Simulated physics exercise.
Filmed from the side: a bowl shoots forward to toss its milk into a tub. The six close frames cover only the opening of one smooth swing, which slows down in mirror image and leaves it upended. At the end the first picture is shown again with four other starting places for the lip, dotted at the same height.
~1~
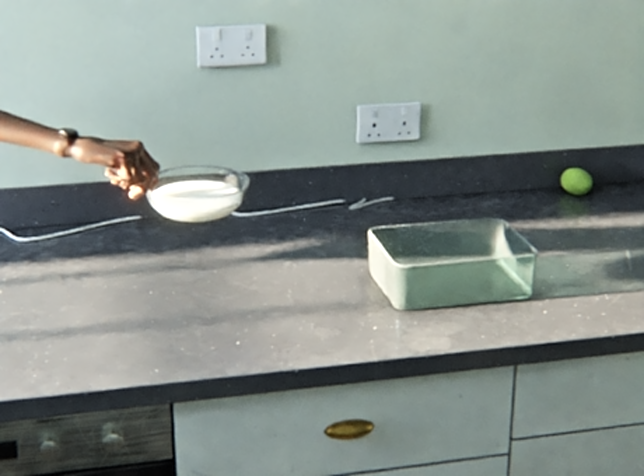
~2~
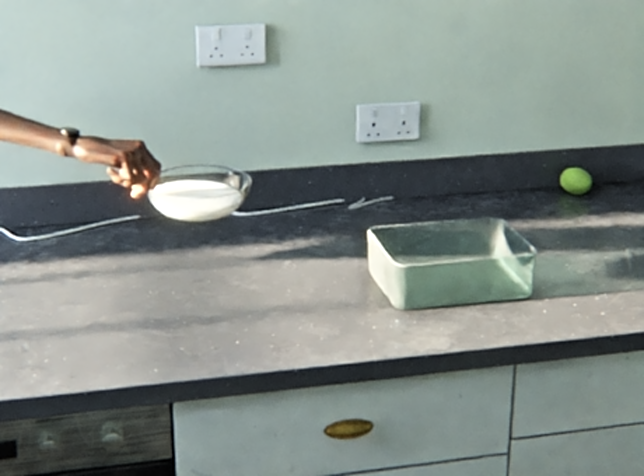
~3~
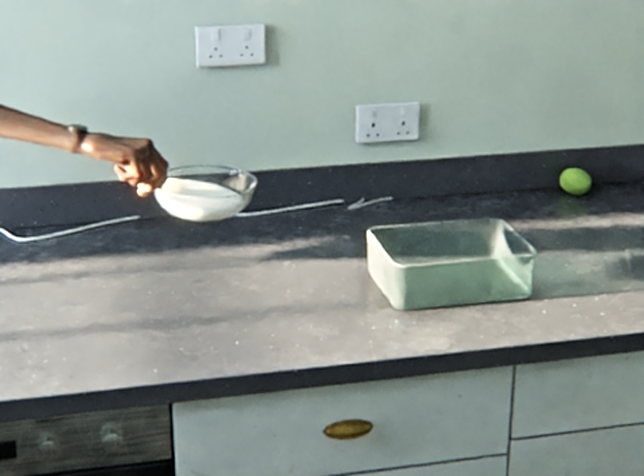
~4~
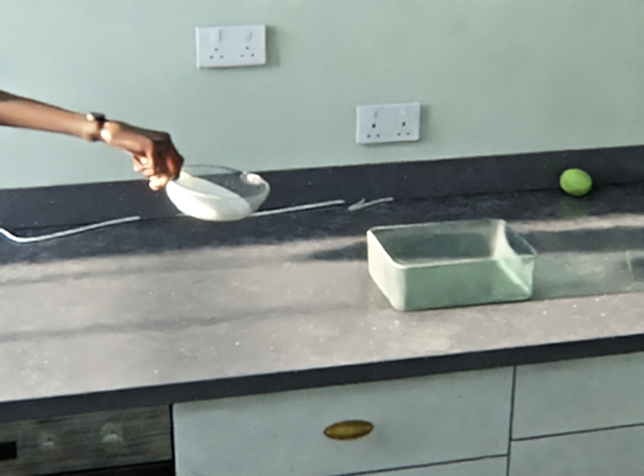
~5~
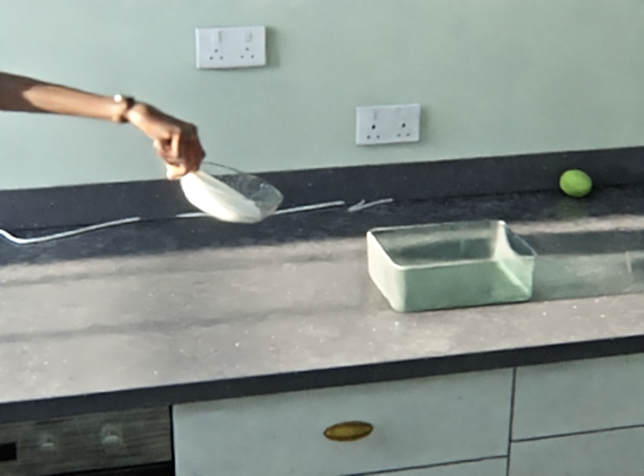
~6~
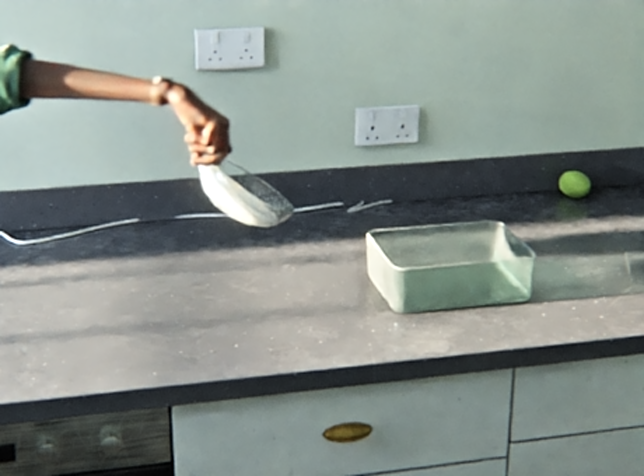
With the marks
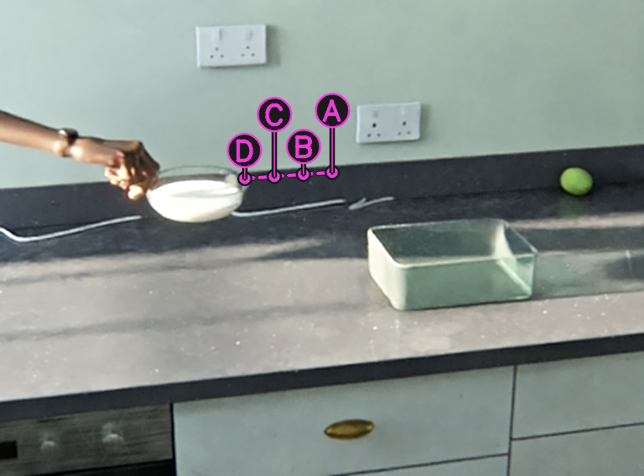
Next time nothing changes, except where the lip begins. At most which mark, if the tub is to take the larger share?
Dot C.
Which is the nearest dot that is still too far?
The answer is D.
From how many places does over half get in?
Three of the four.
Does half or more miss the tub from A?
No, that is safe.
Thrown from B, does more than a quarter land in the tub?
Yes, clearly.
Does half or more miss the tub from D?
Yes.
On the marked copy, A at (332, 172); B at (303, 174); C at (274, 176); D at (244, 178).
If A is chosen, about 69 % lands in the tub, 6 % falls short and 26 % goes beside or beyond.
If B is chosen, about 76 % lands in the tub, 4 % falls short and 21 % goes beside or beyond.
If C is chosen, about 77 % lands in the tub, 10 % falls short and 13 % goes beside or beyond.
If D is chosen, about 19 % lands in the tub, 74 % falls short and 7 % goes beside or beyond.
